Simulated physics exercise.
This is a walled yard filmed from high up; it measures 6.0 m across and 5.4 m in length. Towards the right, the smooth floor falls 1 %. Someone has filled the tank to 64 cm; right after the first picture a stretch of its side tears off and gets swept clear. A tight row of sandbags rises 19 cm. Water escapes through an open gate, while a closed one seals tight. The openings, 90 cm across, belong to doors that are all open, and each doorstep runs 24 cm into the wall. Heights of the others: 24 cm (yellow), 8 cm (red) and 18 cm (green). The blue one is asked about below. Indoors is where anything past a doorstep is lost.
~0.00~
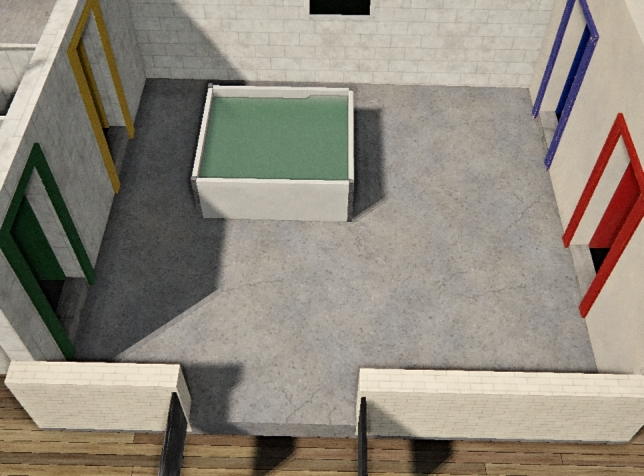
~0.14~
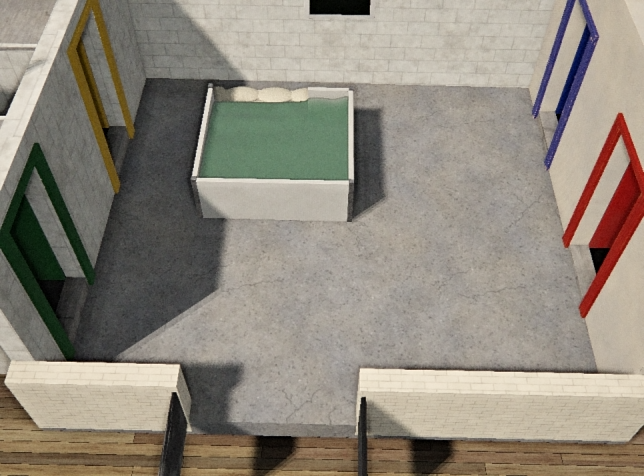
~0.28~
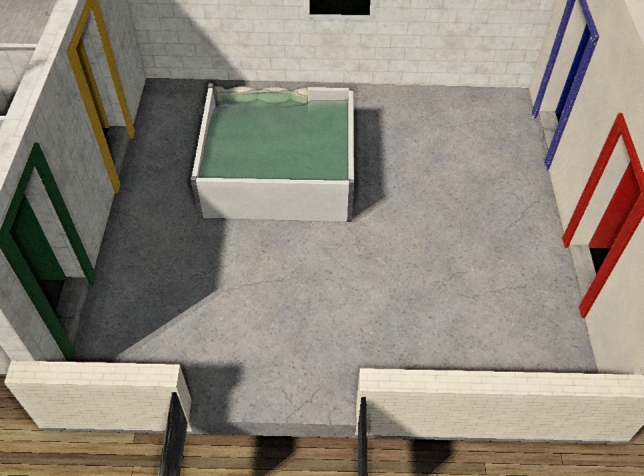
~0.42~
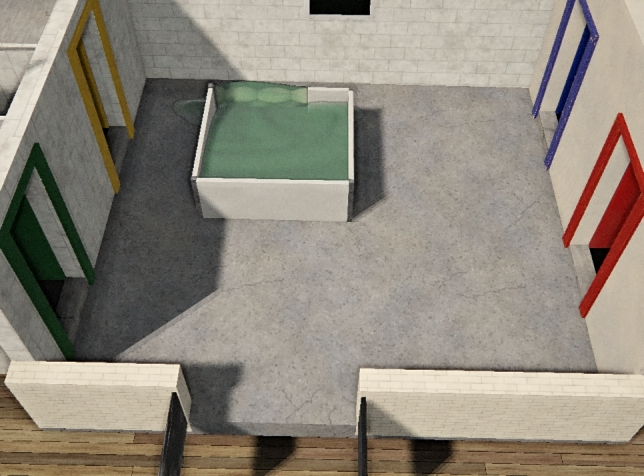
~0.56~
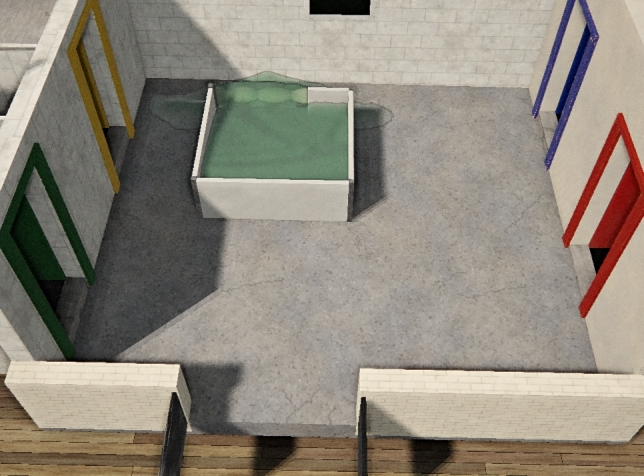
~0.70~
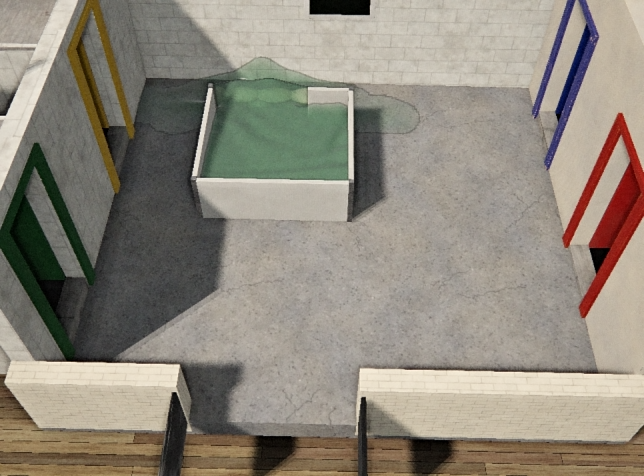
Green water sits still in a pale, walled tank inside a yard with yellow, green, blue and red doorways, until a stretch of the tank's far side breaks away. The water then pours out through the gap and spreads in a thin, see-through sheet behind the tank and out past both sides.
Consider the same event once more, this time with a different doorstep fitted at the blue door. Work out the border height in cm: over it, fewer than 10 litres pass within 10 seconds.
Border at about 17 cm.
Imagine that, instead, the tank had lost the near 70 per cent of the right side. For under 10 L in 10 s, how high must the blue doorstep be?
It needs to be about 22 cm high.
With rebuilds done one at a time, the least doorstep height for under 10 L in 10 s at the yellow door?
For yellow: Close to 10.0 cm.
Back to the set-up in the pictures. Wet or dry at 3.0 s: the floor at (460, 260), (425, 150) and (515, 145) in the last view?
First bone-dry, second wet through, third wet through.
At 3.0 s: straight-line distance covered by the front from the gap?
Roughly 4.4 metres.
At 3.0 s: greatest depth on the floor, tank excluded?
28 cm.
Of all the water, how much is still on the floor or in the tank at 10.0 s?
Around 90 per cent of the water.
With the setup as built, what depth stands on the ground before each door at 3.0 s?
In cm: Yellow 13, blue 20, red 0, green 3.
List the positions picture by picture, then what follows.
In the first picture, the tank at (277, 136) is whole and still, 64 cm deep; the blue door at (560, 87) is dry.
In the second picture, the gap is on the far side, the front 0.3 m out at a hidden place; the back of the tank holds 64 cm.
In the third picture, water pours out on the far side and has run 0.5 m, to a hidden place; about 24 cm deep outside, 64 cm at the back.
In the fourth picture, the front is at a hidden place, 0.8 m from the gap on the far side; 1.6 m2 of floor is wet, 62 cm left at the back.
In the fifth picture, water pours out on the far side and has run 1.2 m, to (382, 112); about 8 cm deep outside, 56 cm at the back.
In the sixth picture, water pours out on the far side and has run 1.6 m, to (410, 112); about 6 cm deep outside, 54 cm at the back; 1.9 m in a straight line remain to the blue door at (560, 87).
After 1.4 s water covers 20 % of the floor, deepest (48 cm) near (259, 111); it has not reached the blue door.
After 3.0 s water covers 40 % of the floor, deepest (28 cm) near (282, 112); 20 cm at the blue door, 7 litres in over its 16 cm doorstep.
After 10.0 s water covers 95 % of the floor, deepest (13 cm) near (234, 119); 8 cm at the blue door, 15 litres in over its 16 cm doorstep.
At the blue door as built, the water arrived by 1.7 s and peaked near 21 cm at 2.6 s.
Run again over the same 10 s with other heights there, 23 litres in over 14.5 cm, 4 litres over 19.5 cm. The limit of 10 litres is kept from about 17 cm up.
